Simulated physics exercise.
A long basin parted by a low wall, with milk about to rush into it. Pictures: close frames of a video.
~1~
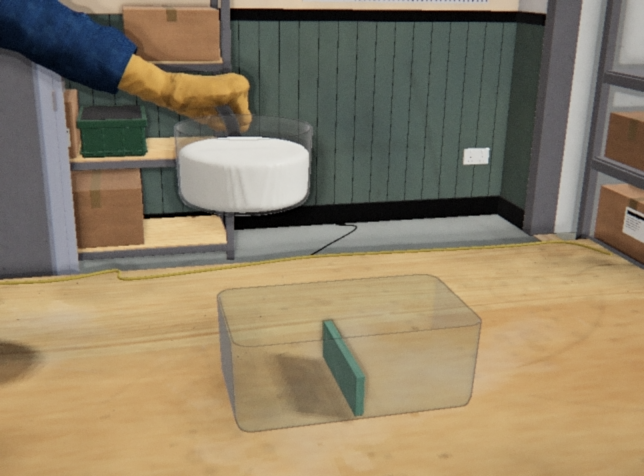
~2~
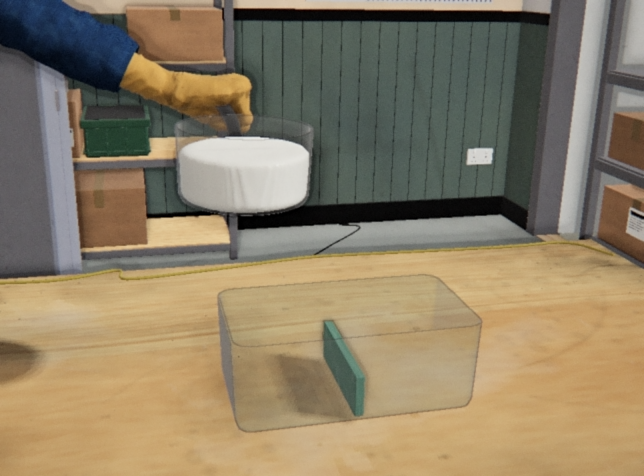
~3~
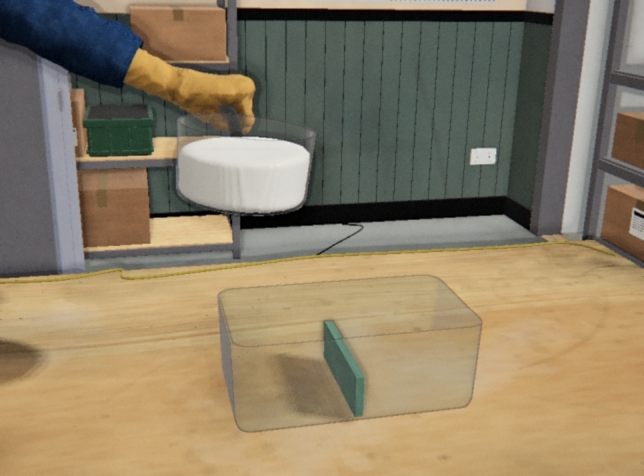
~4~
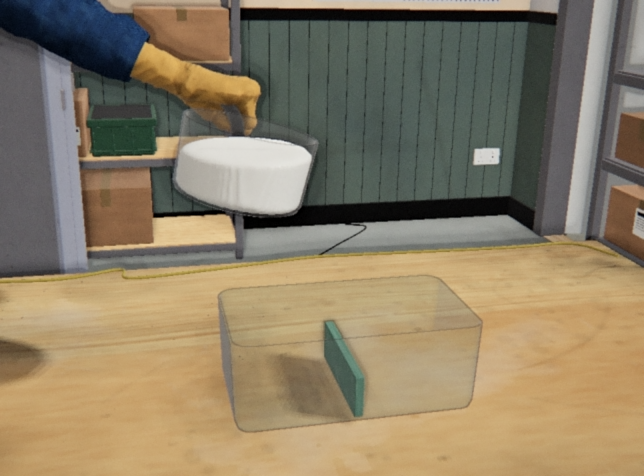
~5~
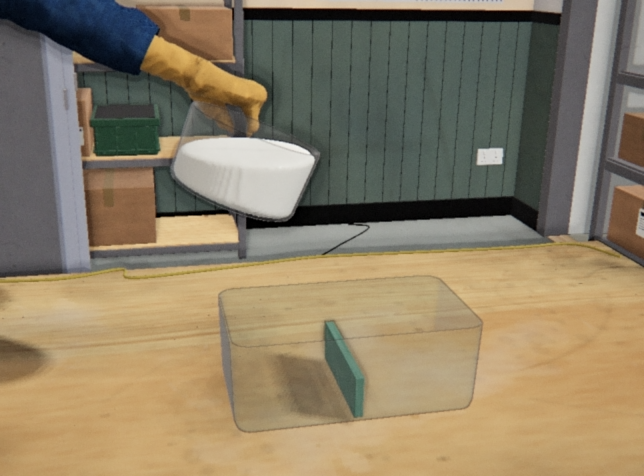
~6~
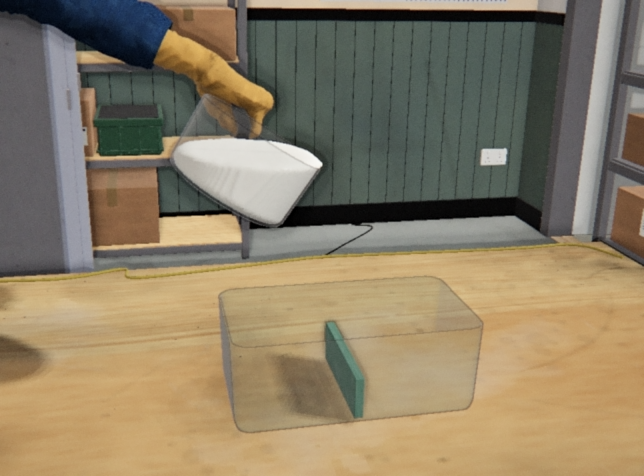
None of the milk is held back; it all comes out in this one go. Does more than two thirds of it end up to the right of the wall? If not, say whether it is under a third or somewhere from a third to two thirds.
Middle share.
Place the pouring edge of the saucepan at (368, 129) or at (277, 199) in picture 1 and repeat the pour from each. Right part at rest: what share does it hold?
About 85 % the first time, about 5 % the second.
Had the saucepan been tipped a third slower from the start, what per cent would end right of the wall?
About 65 %.
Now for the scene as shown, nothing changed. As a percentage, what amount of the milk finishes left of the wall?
That works out to roughly 40 percent.
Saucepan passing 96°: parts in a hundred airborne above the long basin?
Near 50 in a hundred.
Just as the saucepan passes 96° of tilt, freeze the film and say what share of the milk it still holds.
I'd put it near 30 %.
A moment on, the saucepan is tipped on its side and 31 per cent is still to pour, 1 is left of the wall and 17 right of it.
Next, the saucepan is tipped right over and 6 per cent is still to pour, 25 is left of the wall and 58 right of it.
Then the saucepan is tipped right over and 0 per cent is still to pour, 39 is left of the wall and 57 right of it.
Later the saucepan is tipped right over and 0 per cent is still to pour, 40 is left of the wall and 58 right of it.
At rest 40 per cent lies left of the wall, 58 right of it and 2 outside.
